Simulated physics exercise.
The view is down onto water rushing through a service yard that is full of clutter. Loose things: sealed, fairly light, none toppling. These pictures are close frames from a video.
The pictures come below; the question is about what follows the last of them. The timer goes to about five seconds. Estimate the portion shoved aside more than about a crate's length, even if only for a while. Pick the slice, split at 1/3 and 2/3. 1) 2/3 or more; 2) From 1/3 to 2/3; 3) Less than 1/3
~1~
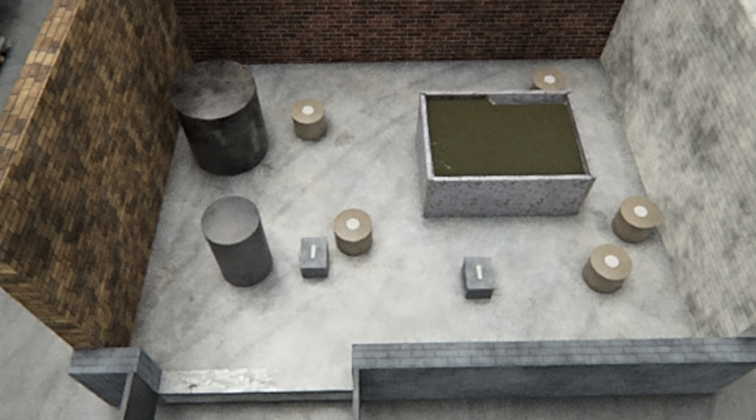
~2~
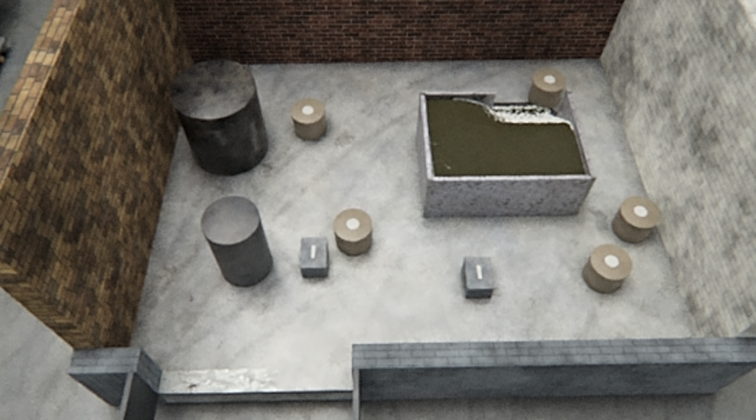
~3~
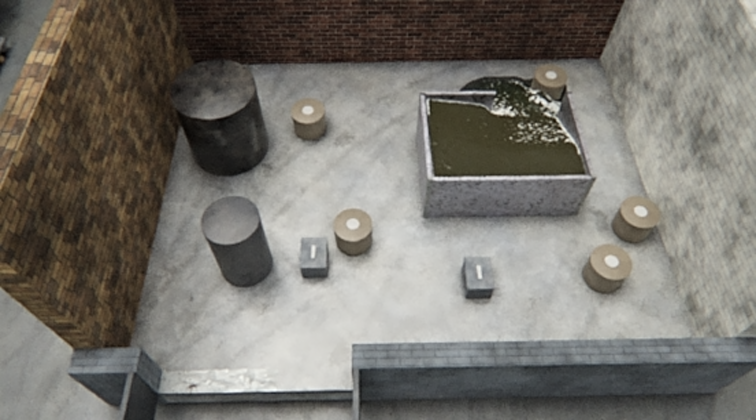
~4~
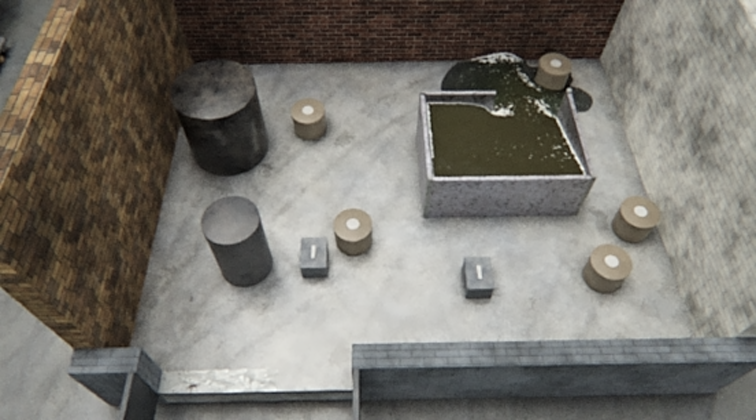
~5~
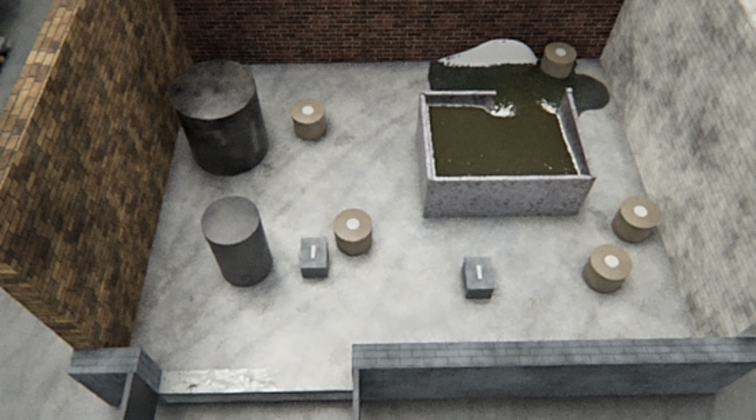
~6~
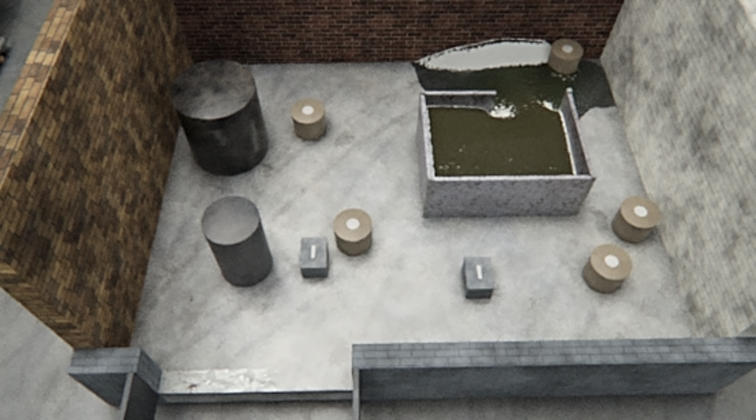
The answer is 2.
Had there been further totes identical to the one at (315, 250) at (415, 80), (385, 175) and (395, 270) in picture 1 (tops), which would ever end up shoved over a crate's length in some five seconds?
First driven off, second remains in place, third remains in place.
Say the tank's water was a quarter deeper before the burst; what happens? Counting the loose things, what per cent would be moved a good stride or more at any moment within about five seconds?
60 % or so.
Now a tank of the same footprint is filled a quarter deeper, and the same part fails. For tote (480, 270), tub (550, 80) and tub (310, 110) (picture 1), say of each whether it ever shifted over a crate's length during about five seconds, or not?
Taking them as listed, the first stopped before it, the second reached the mark and the third reached the mark.
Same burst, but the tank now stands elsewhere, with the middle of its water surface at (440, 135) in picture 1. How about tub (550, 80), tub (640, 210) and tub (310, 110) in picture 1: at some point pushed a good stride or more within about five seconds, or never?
Taking them in order, went past that, went past that, went past that.
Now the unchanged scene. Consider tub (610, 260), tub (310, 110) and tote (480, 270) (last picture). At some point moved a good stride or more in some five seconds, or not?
Well, in the order you gave them, the first went the distance, the second went the distance, and the third stayed under the mark.
A moment on, 1 of 7 are well off their spots; 1 afloat.
Next, 1 of 7 are well off their spots; 1 afloat.
Later, 4 of 7 are well off their spots; 3 afloat.
In the end, 4 of 7 are well off their spots, and 4 have been at some point; 1 afloat.
